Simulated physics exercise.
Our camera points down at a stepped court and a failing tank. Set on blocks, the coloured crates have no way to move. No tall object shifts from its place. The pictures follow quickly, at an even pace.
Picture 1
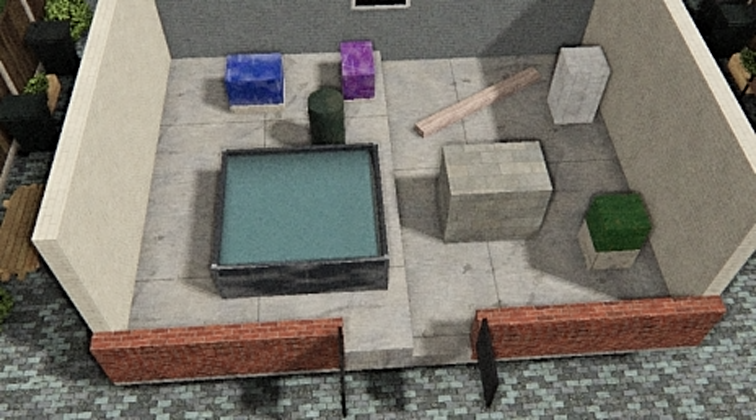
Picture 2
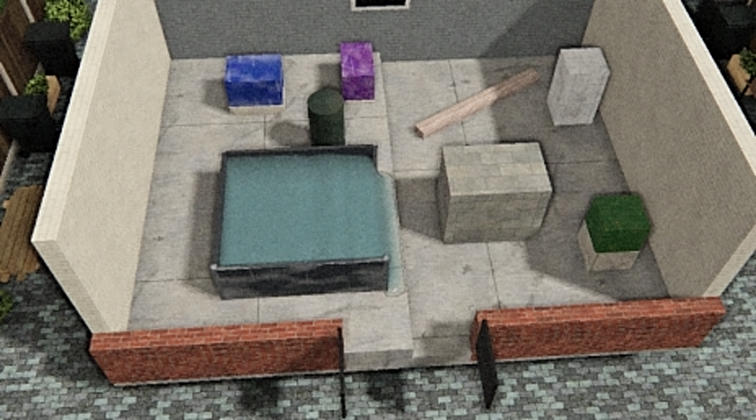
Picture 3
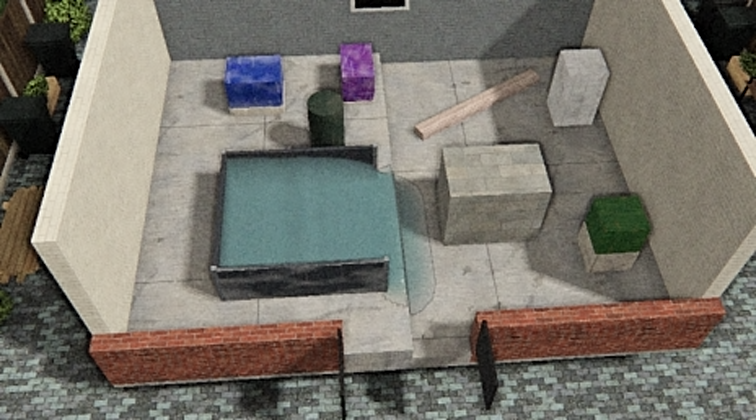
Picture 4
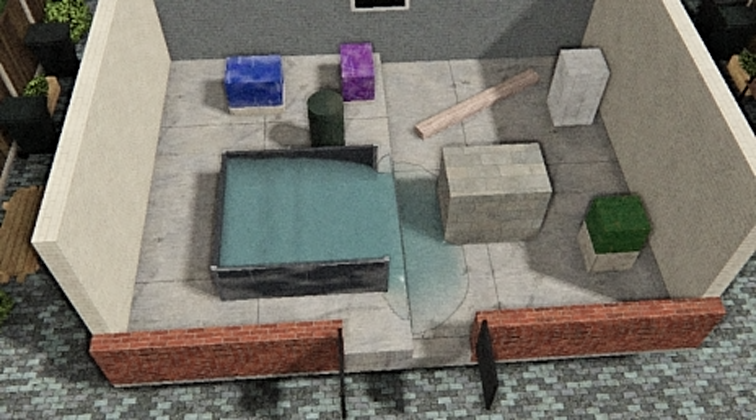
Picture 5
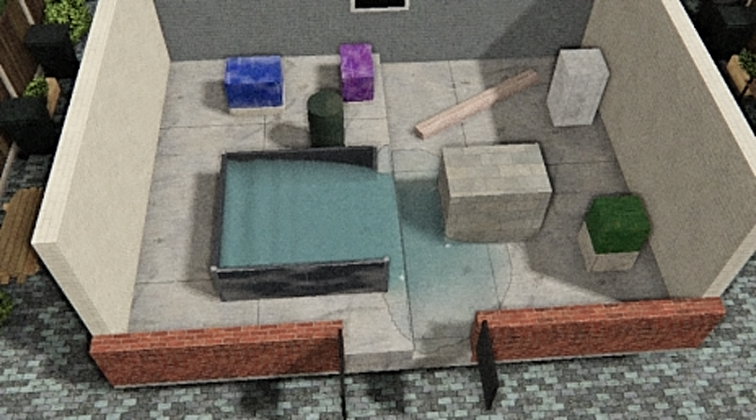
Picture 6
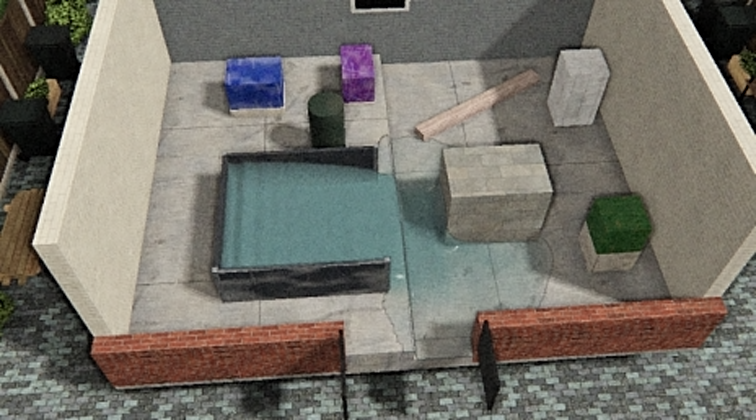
A dark-walled tank of teal water stands left of centre in a pale paved court, seen from above, with light side walls and a low red brick wall broken by a gap. Blue and purple crates and a dark green barrel sit behind it, with a plank, stone blocks and a green-topped block rightward. Water pours from the tank's open right side, spreading thinly across the paving around the large block.
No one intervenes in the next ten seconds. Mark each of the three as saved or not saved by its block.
Purple crate - saved; blue crate - saved; green crate - saved.
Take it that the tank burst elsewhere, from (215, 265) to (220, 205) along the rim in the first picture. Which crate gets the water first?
That would be the crate marked blue.
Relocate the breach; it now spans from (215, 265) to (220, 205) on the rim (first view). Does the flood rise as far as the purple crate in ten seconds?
I'd say the purple crate is flooded.
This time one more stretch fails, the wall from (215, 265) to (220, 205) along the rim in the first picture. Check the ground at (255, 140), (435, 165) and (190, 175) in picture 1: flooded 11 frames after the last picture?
First: Reached by the flood. Second: Spared by the leak. Third: Reached by the flood.
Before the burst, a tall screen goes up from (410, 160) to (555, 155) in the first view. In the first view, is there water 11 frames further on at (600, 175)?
Verdict: Under water.
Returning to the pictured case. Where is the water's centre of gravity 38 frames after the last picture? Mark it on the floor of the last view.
The spot I would choose is (481, 175).
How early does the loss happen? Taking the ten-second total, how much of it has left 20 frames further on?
My estimate is roughly 30 percent.
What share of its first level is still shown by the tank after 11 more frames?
My reading is roughly 34 in a hundred.
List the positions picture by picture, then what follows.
The water tank at (301, 205) is whole and still, in the first frame.
The front is at (389, 294), out from the gap at (378, 222), in the second frame.
Water pours out at (378, 224) and has run to (407, 301), in the third frame.
The front is at a hidden place, out from the gap at (378, 224), in the fourth frame.
The front is at (495, 301), out from the gap at (378, 225), in the fifth frame.
The front is at (546, 252), out from the gap at (379, 226), in the sixth frame.
A moment on, water covers 30 % of the floor; the purple crate not reached, the blue crate not reached, the green crate water round its plinth.
Next, water covers 50 % of the floor; the purple crate not reached, the blue crate not reached, the green crate water round its plinth.
Then, water covers 50 % of the floor; the purple crate not reached, the blue crate not reached, the green crate water round its plinth.
Later, water covers 55 % of the floor; the purple crate water round its plinth, the blue crate not reached, the green crate water round its plinth.
In the end, water covers 55 % of the floor; the purple crate stayed above the water, the blue crate stayed above the water, the green crate stayed above the water.
